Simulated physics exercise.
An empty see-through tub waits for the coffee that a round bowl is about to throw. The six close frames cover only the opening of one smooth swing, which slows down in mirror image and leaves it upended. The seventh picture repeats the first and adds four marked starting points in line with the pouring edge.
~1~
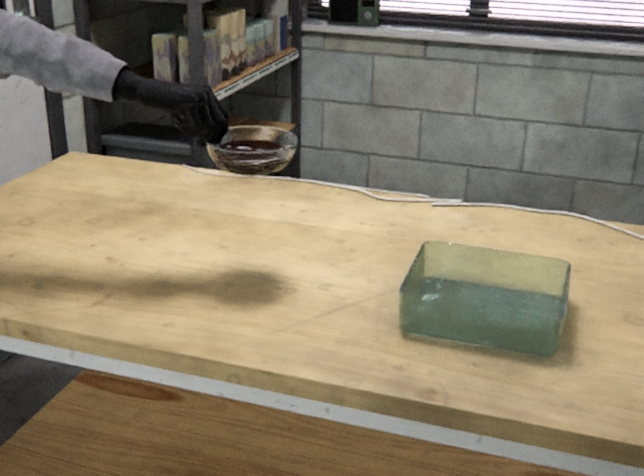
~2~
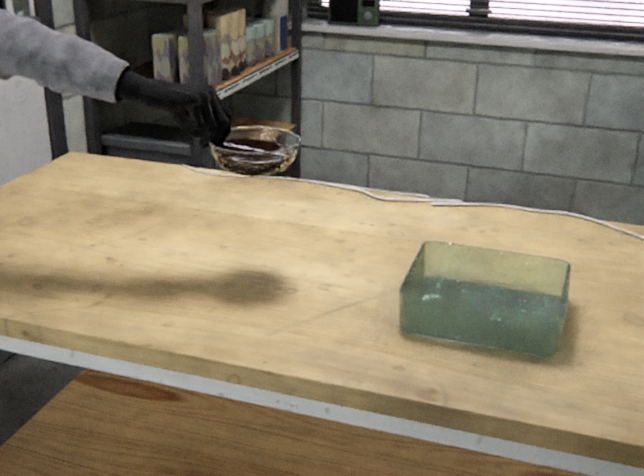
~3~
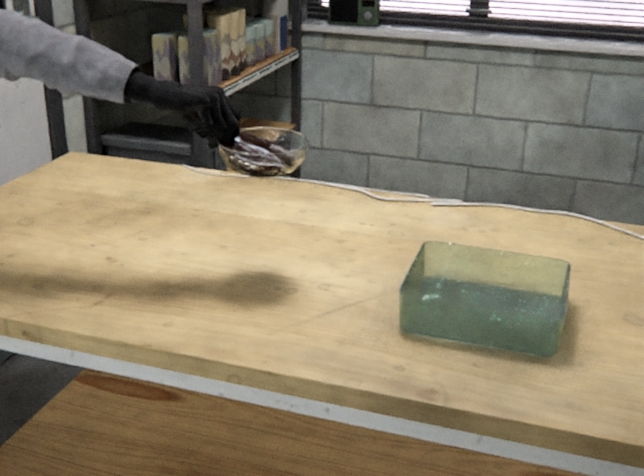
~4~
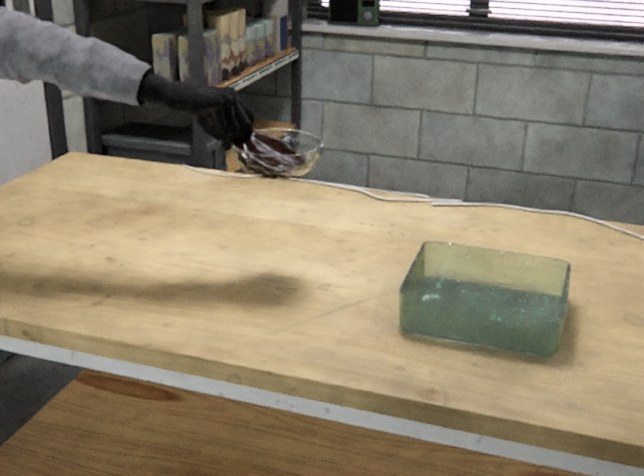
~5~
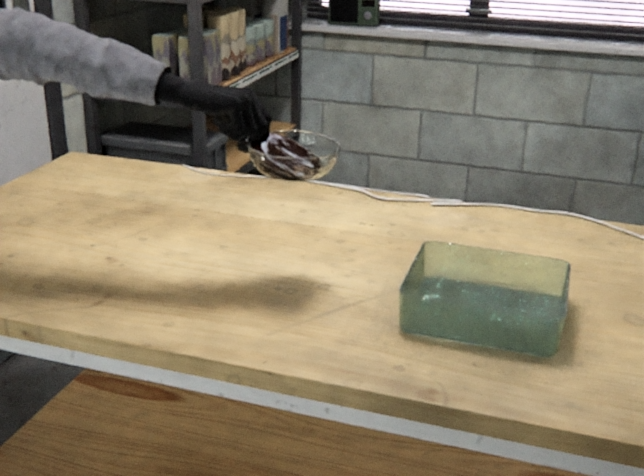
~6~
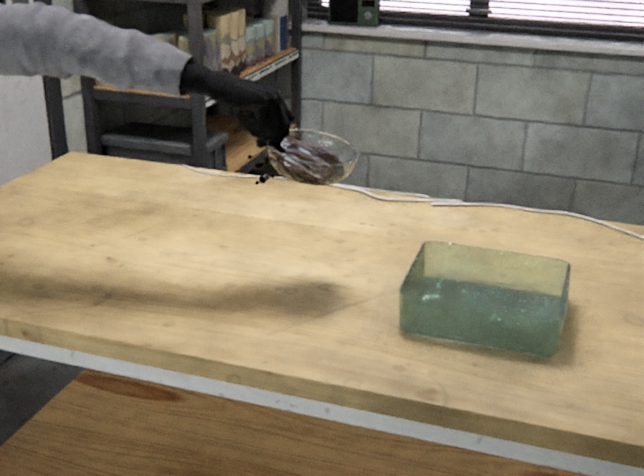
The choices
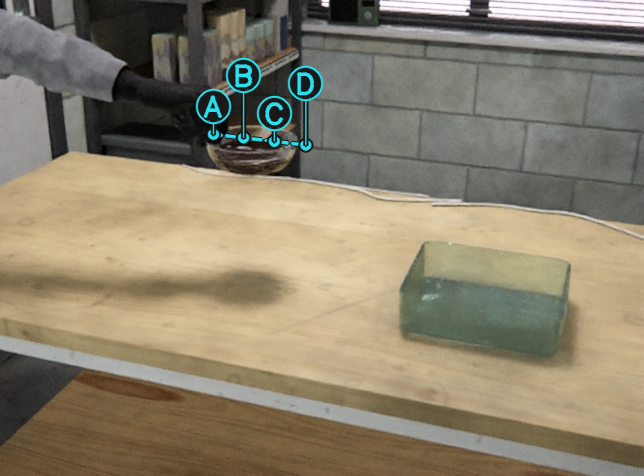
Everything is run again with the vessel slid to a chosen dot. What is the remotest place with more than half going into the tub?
Use spot C.
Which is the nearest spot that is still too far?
That would be B.
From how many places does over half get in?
Two.
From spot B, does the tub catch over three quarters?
No, less.
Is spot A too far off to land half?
Yes.
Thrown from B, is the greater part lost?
Yes, that goes wrong.
In cyan, A at (213, 134); B at (243, 137); C at (274, 141); D at (305, 145).
With A, about 1 % lands in the tub, 98 % falls short.
With B, about 30 % lands in the tub, 63 % falls short and 7 % goes beside or beyond.
With C, about 64 % lands in the tub, 24 % falls short and 12 % goes beside or beyond.
With D, about 71 % lands in the tub, 10 % falls short and 19 % goes beside or beyond.
